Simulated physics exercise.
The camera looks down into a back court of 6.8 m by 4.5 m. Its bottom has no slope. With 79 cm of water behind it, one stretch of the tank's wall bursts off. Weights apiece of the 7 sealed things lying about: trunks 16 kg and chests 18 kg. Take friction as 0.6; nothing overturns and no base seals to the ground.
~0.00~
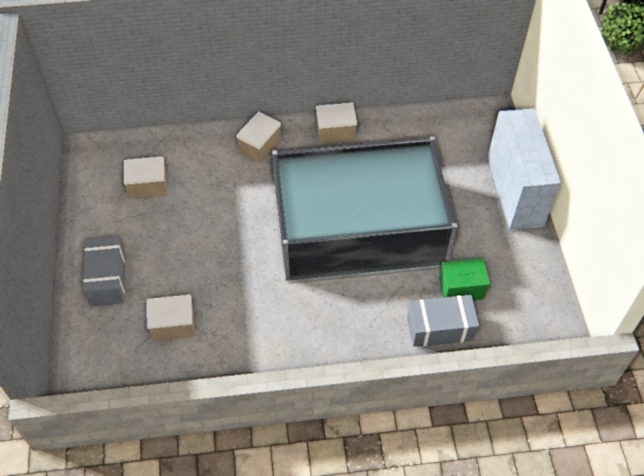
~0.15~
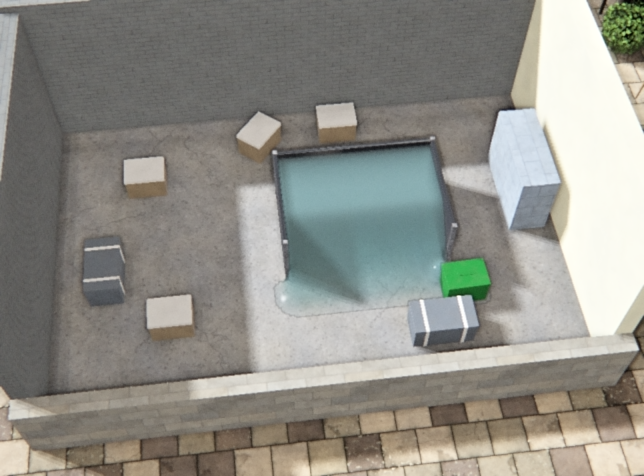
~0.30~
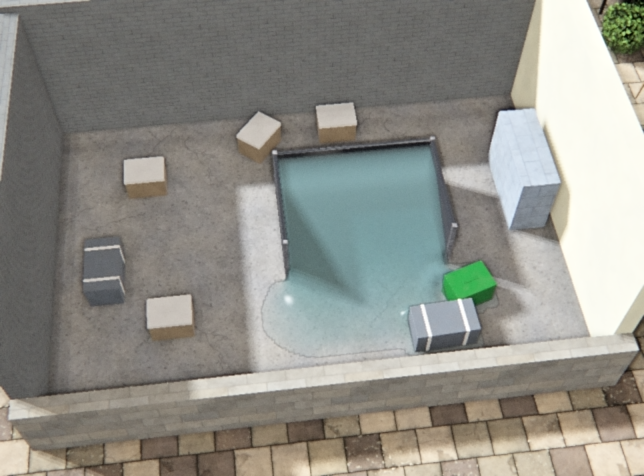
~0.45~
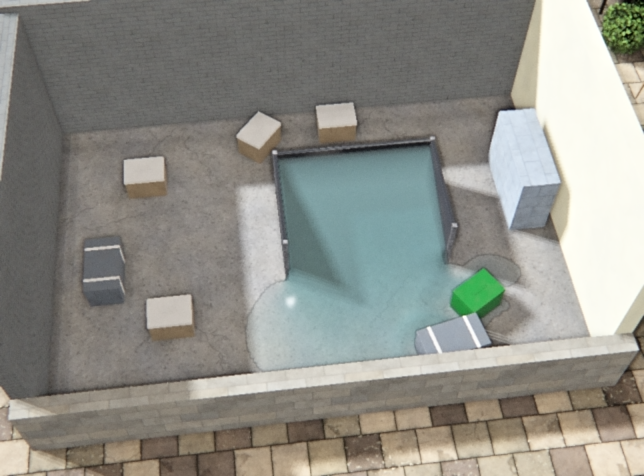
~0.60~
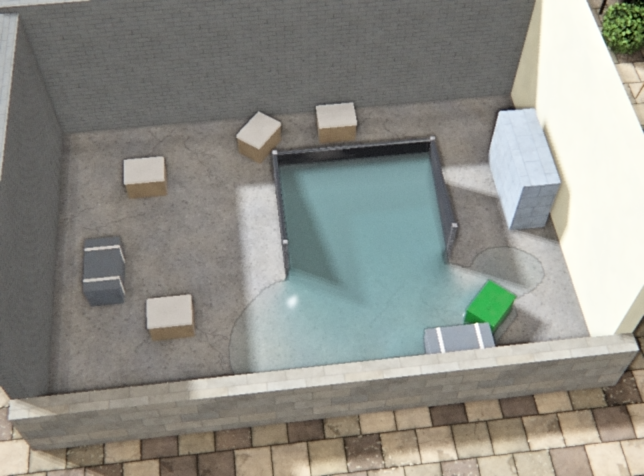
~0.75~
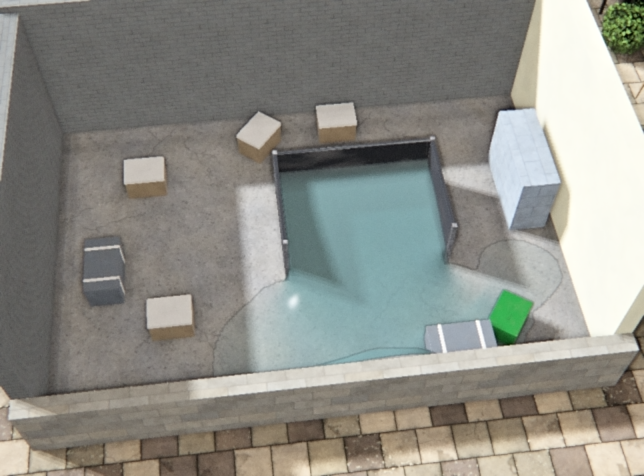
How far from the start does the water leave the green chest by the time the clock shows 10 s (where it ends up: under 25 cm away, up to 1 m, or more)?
Green chest gets carried off.
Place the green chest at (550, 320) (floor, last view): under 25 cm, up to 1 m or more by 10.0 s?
It travels far.
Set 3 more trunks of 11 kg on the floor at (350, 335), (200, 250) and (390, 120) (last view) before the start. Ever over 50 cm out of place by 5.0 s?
In turn: Over, more, short of it.
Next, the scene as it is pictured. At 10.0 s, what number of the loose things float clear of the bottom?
7 of them.
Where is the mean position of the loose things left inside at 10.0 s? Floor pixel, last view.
Near (314, 174).
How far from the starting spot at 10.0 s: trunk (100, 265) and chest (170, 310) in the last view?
In turn: 250 cm, 250 cm.
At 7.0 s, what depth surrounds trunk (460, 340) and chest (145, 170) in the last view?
Roughly 10 and 8 cm.
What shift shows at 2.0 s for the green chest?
About 140 cm.
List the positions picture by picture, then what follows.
The green chest at (466, 273) rests on the ground; 3.1 m2 under water; 0 of 7 have shifted, in the first frame.
The green chest at (466, 274), on the bottom; water covers 4.4 m2; 0 of 7 have shifted, in the second frame.
The green chest at (471, 280) rests on the ground, 11 cm from its start; water covers 5.7 m2; 2 of 7 have shifted, in the third frame.
The green chest at (479, 290) rests on the ground, 29 cm from its start; 7.6 m2 under water; 2 of 7 have shifted, in the fourth frame.
The green chest at (492, 303), on the bottom, 52 cm from its start; 8.7 m2 under water; 2 of 7 have shifted, in the fifth frame.
The green chest at (510, 313) rests on the ground, 77 cm from its start; 9.5 m2 under water; 2 of 7 have shifted, in the sixth frame.
After 2.0 s the green chest is near (577, 274), 1.3 m from its start, afloat; 2 afloat.
After 4.5 s the green chest is near (460, 214), 0.9 m from its start, afloat; 4 afloat.
After 7.0 s the green chest is near (422, 130), 2.4 m from its start, afloat; 5 afloat.
After 10.0 s the green chest is near (359, 113), 3.0 m from its start, afloat; 7 afloat.
